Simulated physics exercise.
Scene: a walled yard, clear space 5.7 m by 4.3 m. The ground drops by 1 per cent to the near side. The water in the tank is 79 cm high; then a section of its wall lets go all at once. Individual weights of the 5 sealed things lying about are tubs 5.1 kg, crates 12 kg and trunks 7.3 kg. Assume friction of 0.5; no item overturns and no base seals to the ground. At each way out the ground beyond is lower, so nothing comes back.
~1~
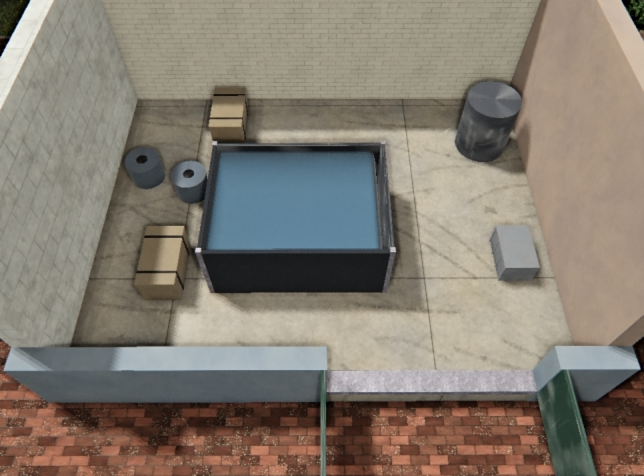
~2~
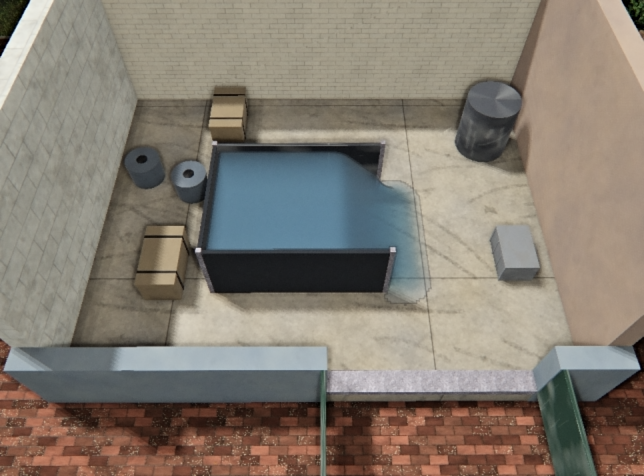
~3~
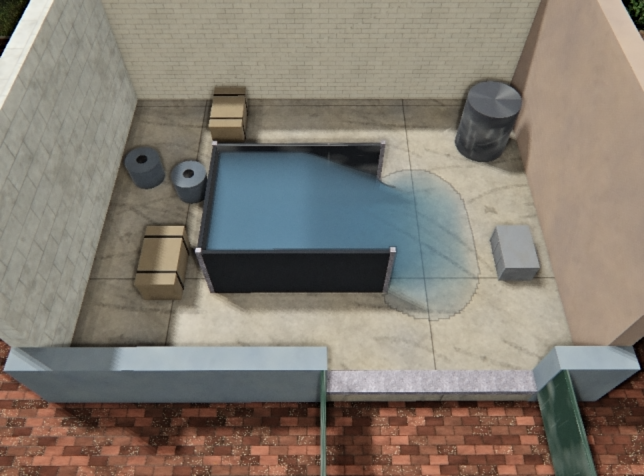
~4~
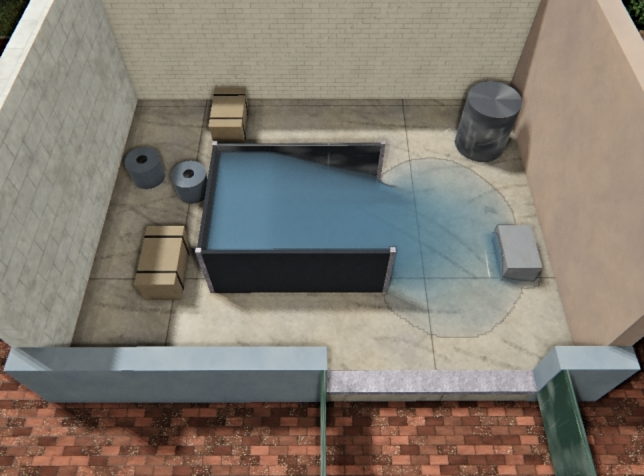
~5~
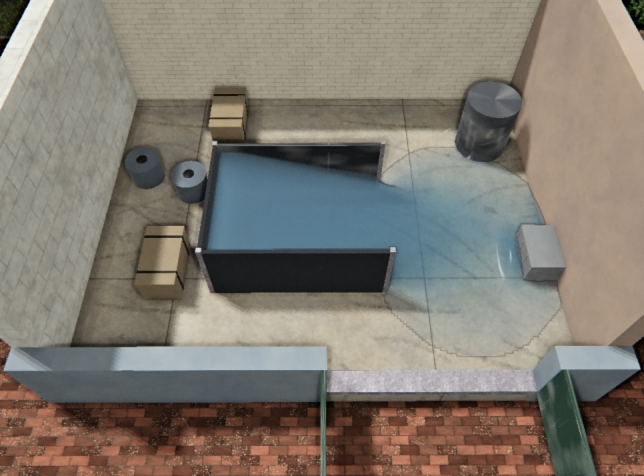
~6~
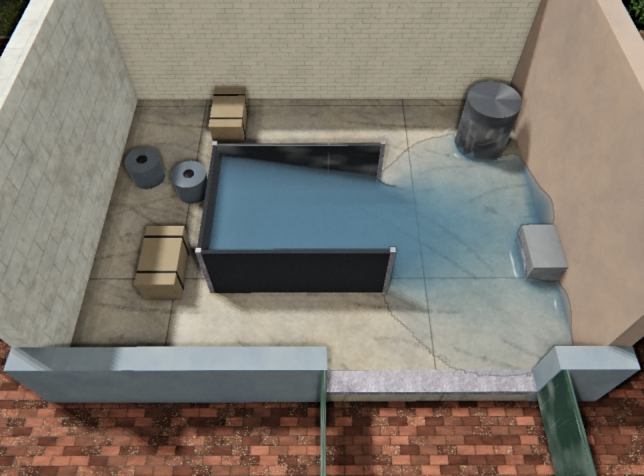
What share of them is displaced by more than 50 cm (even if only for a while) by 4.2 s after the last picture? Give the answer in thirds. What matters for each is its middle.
One to two thirds.
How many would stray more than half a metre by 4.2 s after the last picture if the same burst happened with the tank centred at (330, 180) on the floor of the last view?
Result: 3 of them.
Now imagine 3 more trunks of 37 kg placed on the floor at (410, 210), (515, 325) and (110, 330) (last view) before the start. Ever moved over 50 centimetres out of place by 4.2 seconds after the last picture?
Beyond it, beyond it, within it.
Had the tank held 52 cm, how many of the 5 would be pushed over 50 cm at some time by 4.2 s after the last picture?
Count: 2.
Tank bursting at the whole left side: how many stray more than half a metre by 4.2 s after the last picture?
Result: 5 of them.
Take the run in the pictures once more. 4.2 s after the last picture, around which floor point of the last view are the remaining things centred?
Roughly at (154, 209).
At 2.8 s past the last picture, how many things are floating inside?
By my count, 0.
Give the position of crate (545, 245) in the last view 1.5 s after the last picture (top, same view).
Look for it near (559, 285).
Then, 0.4 s after the last picture 0 of 5 are over 50 cm from their spots; 1 afloat.
Then, 1.5 s after the last picture 1 of 5 are over 50 cm from their spots; 1 afloat.
Then, 2.8 s after the last picture 1 of 5 are over 50 cm from their spots; 0 afloat.
Then, 4.2 s after the last picture 3 of 5 are over 50 cm from their spots, and 3 have been at some point; 1 afloat.
